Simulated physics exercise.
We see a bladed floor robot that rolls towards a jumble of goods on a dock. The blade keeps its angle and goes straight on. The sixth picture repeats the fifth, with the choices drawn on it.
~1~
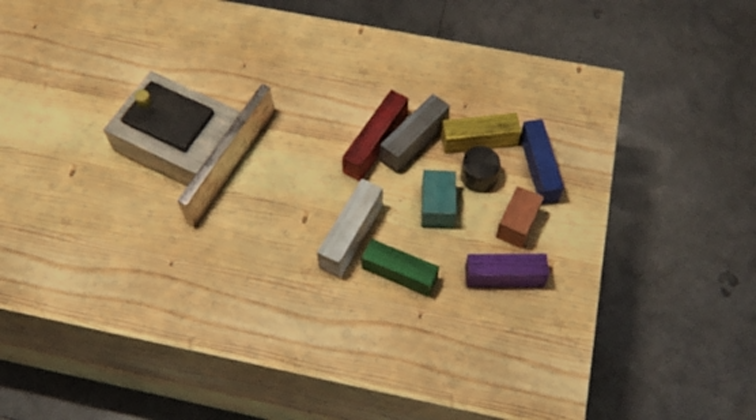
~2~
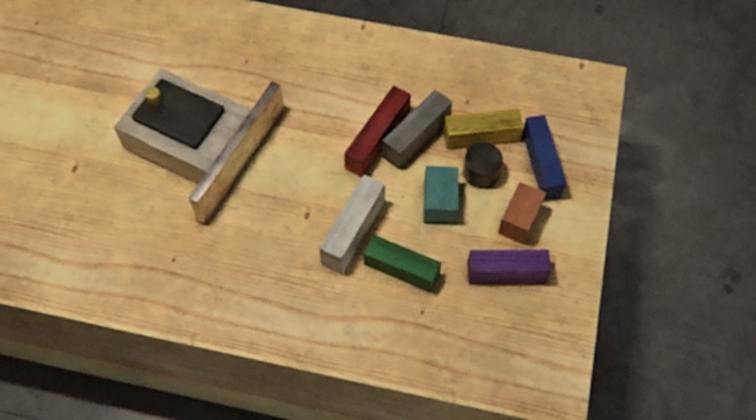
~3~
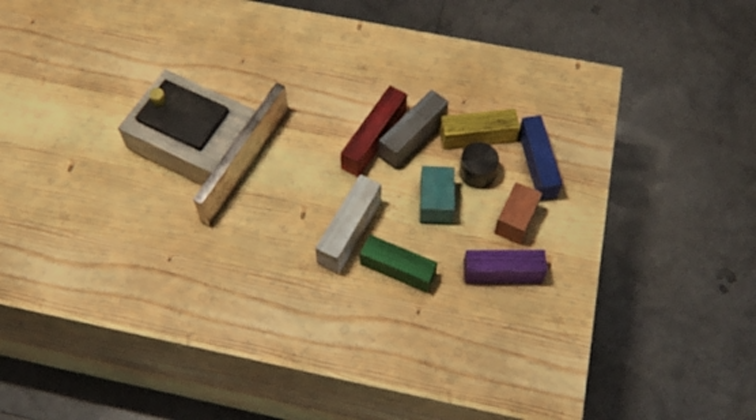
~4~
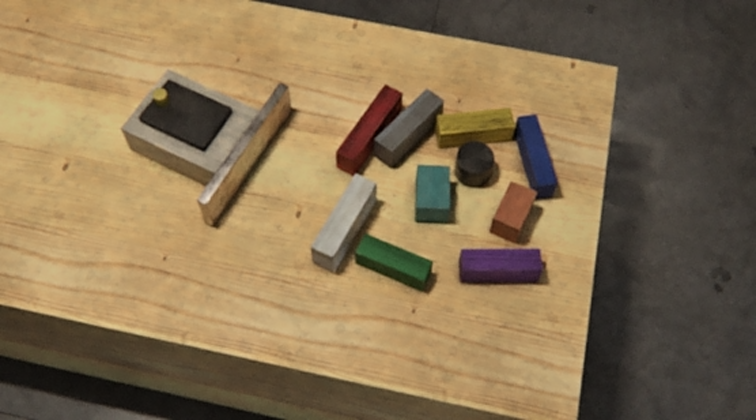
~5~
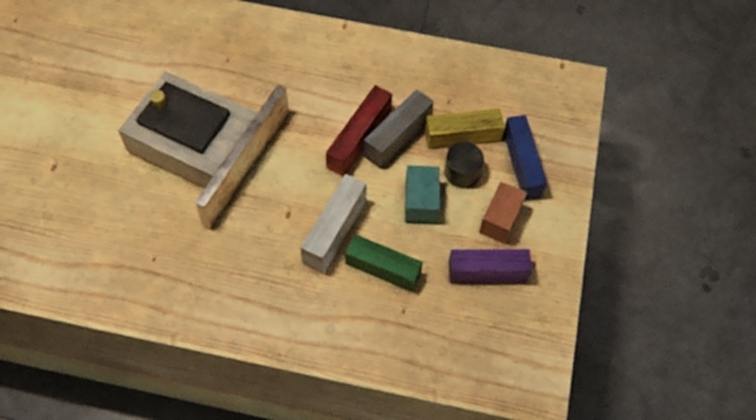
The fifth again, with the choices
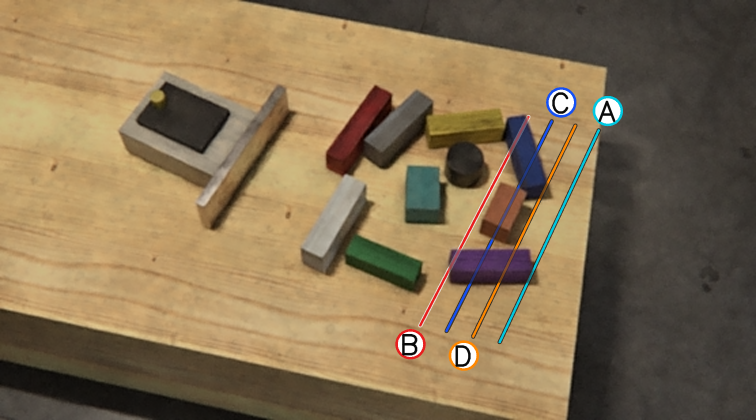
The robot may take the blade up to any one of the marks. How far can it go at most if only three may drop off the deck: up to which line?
Stop at C.
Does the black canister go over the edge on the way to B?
No.
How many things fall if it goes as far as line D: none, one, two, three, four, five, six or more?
In all, four.
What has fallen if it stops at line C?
The blue stick.
On the marked copy, A at (553, 229); B at (478, 215); C at (503, 220); D at (528, 224).
With C. Early on, robot (280, 136); grey stick (407, 132); red stick (381, 135).
Further on, robot (373, 154); blue stick (548, 161); orange crate (516, 223).
At the end, robot (446, 168); blue stick over the edge; yellow stick (593, 161); one fallen.
As for the rest, A drops seven; B is within the limit but short; D drops four.
